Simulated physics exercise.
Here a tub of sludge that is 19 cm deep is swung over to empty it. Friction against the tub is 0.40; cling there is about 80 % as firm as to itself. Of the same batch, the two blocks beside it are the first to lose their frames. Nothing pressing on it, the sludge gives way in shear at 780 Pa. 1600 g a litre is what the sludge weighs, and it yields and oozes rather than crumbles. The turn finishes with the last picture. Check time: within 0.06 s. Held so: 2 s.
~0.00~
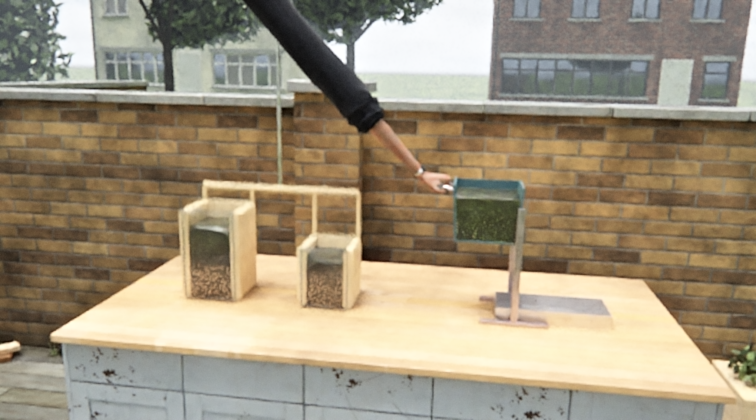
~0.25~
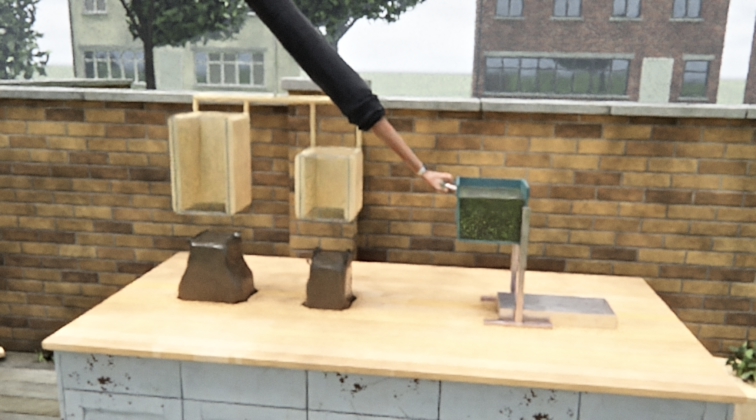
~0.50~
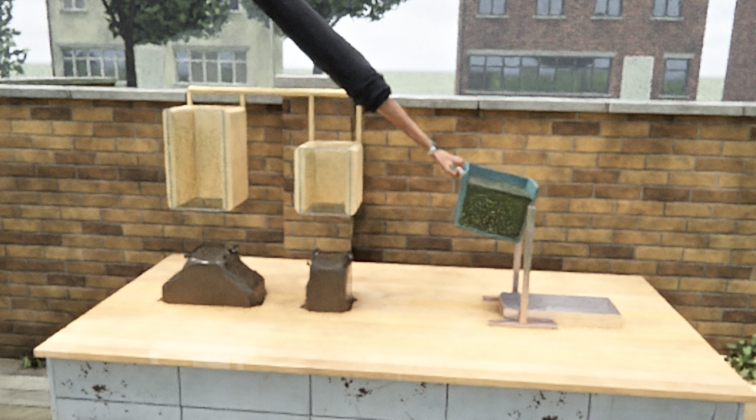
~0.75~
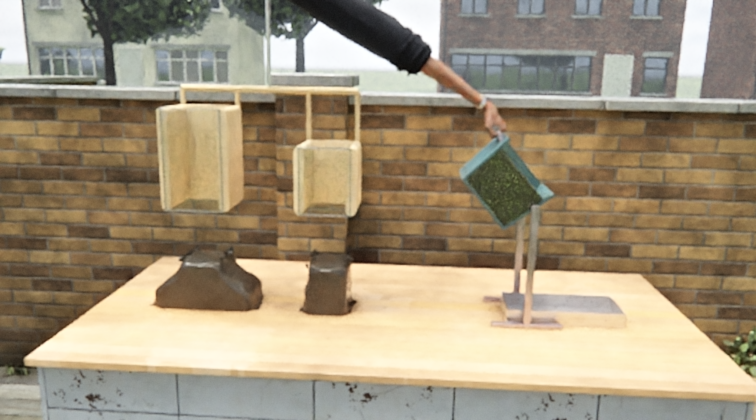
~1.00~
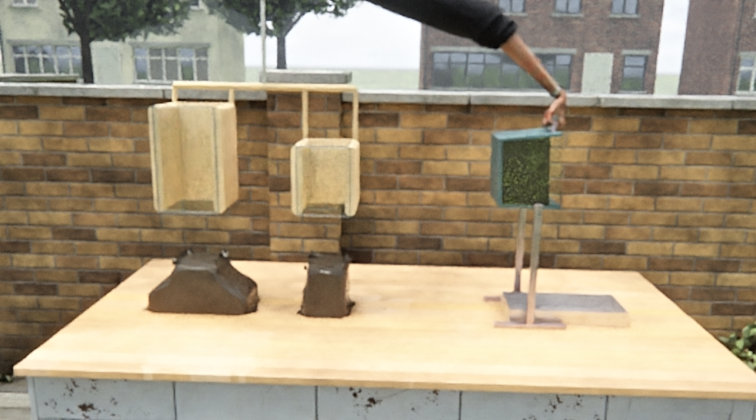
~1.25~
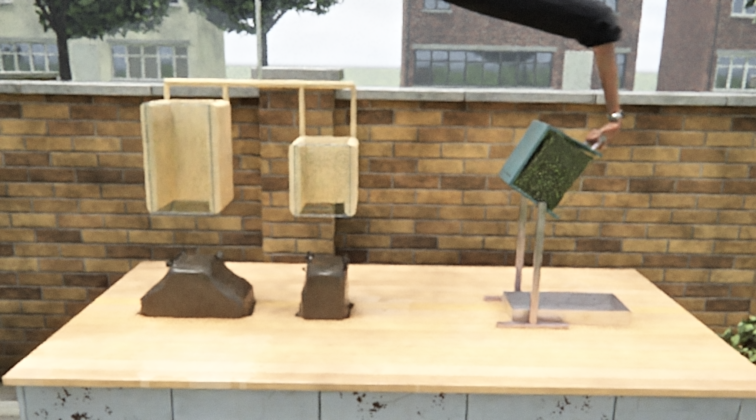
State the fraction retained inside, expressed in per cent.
Retained fraction: About 0 per cent.
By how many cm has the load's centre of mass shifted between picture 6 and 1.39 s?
The change is near 9 cm.
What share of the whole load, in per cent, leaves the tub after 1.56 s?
It works out to some 0 per cent of the load.
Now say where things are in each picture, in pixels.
The first picture shows handle-side rim at (456, 187), tilt 0 degrees; crest of the sludge at (457, 196); block heights 29 cm, 19 cm (left to right).
The second picture shows handle-side rim at (459, 186), tilt 0 degrees; crest of the sludge at (460, 196); block heights 24 cm, 18 cm (left to right).
The third picture shows handle-side rim at (470, 171), tilt 12 degrees; crest of the sludge at (472, 183); block heights 18 cm, 18 cm (left to right).
The fourth picture shows handle-side rim at (510, 141), tilt 49 degrees; crest of the sludge at (500, 151); block heights 18 cm, 18 cm (left to right).
The fifth picture shows handle-side rim at (562, 136), tilt 87 degrees; crest of the sludge at (546, 139); block heights 18 cm, 18 cm (left to right).
The sixth picture shows handle-side rim at (600, 157), tilt 120 degrees; crest of the sludge at (557, 134); block heights 18 cm, 18 cm (left to right).
After 1.39 s, the tub is at 120 degrees and holds 62 %.
After 1.56 s, the tub is at 120 degrees and holds 0 %.
After 1.73 s, the tub is at 120 degrees and holds 0 %.
After 1.90 s, the tub is at 120 degrees and holds 0 %.
After 3.25 s, the tub is at 120 degrees and holds 0 %.
